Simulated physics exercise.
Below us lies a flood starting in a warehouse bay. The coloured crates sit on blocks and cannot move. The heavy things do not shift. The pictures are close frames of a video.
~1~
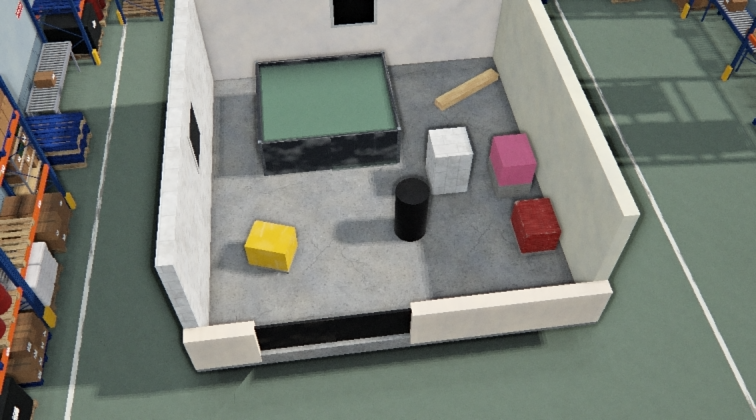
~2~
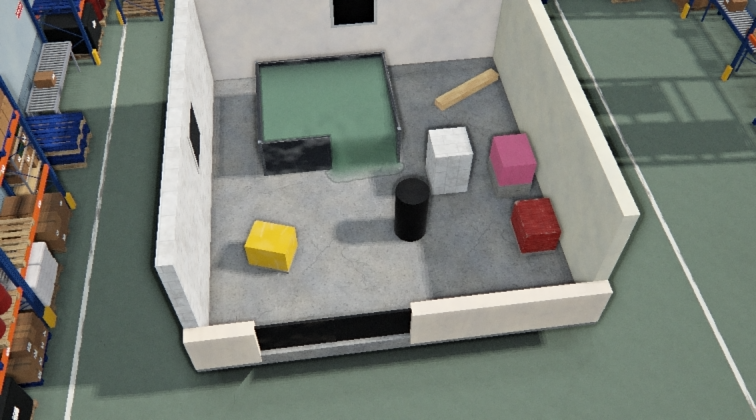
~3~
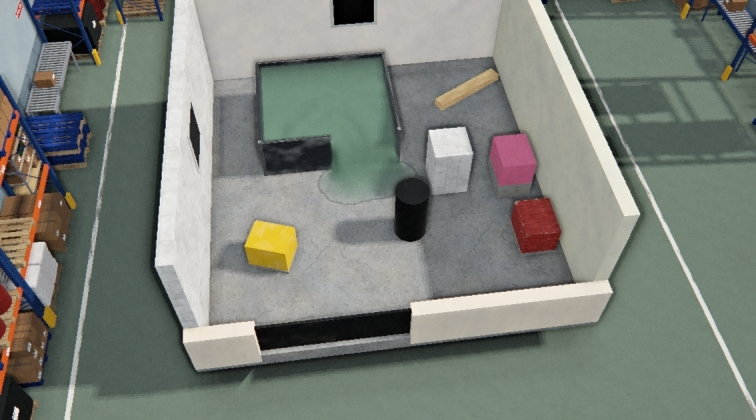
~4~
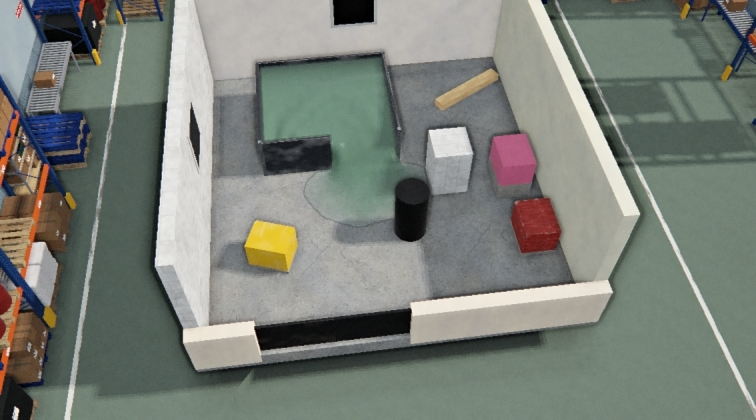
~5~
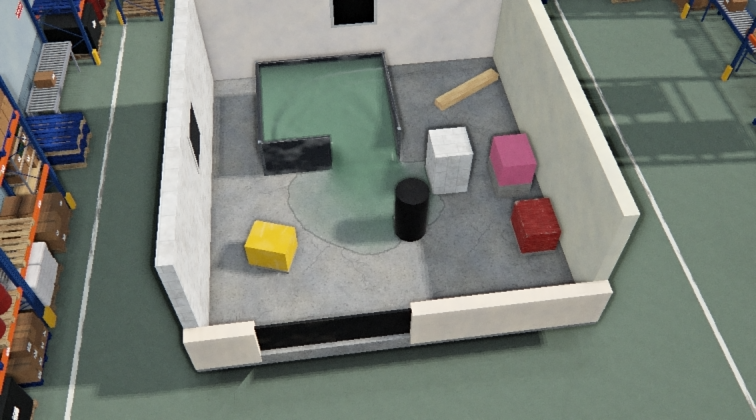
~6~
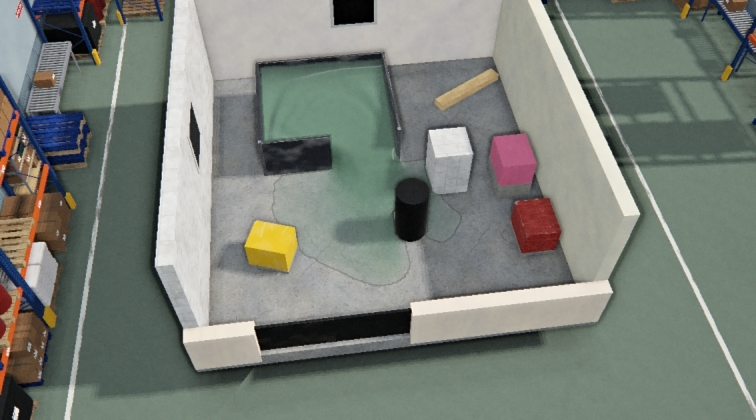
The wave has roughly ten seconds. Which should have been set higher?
One by one: The yellow crate gets wet; the red crate gets wet; the pink crate stays dry.
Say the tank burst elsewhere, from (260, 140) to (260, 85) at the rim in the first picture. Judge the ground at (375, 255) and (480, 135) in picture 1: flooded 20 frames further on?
As listed: Flooded, not flooded.
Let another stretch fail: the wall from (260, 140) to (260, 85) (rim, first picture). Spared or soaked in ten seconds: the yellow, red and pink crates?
Then: The yellow one is wetted; the red one ends up wet; the pink one escapes it.
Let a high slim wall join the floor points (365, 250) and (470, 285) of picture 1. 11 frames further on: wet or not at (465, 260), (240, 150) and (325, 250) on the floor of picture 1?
One after the other: Flooded, not flooded, wet.
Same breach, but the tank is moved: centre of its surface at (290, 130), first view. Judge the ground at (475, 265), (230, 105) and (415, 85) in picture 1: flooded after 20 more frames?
As listed: Under water, no water, not flooded.
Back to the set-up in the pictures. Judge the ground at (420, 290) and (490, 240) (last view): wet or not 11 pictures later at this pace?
One after the other: Under water, awash.
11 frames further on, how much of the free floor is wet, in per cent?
Near 50 in a hundred.
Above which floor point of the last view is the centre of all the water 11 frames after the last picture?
I would point to (354, 179).
A moment on, water covers 35 % of the floor; the yellow crate water round its plinth, the red crate water round its plinth, the pink crate not reached.
Next, water covers 50 % of the floor; the yellow crate water round its plinth, the red crate water round its plinth, the pink crate water round its plinth.
Then, water covers 65 % of the floor; the yellow crate water round its plinth, the red crate water round its plinth, the pink crate water round its plinth.
Later, water covers 95 % of the floor; the yellow crate water round its plinth, the red crate water round its plinth, the pink crate water round its plinth.
In the end, water covers 100 % of the floor; the yellow crate was topped, the red crate was topped, the pink crate stayed above the water.
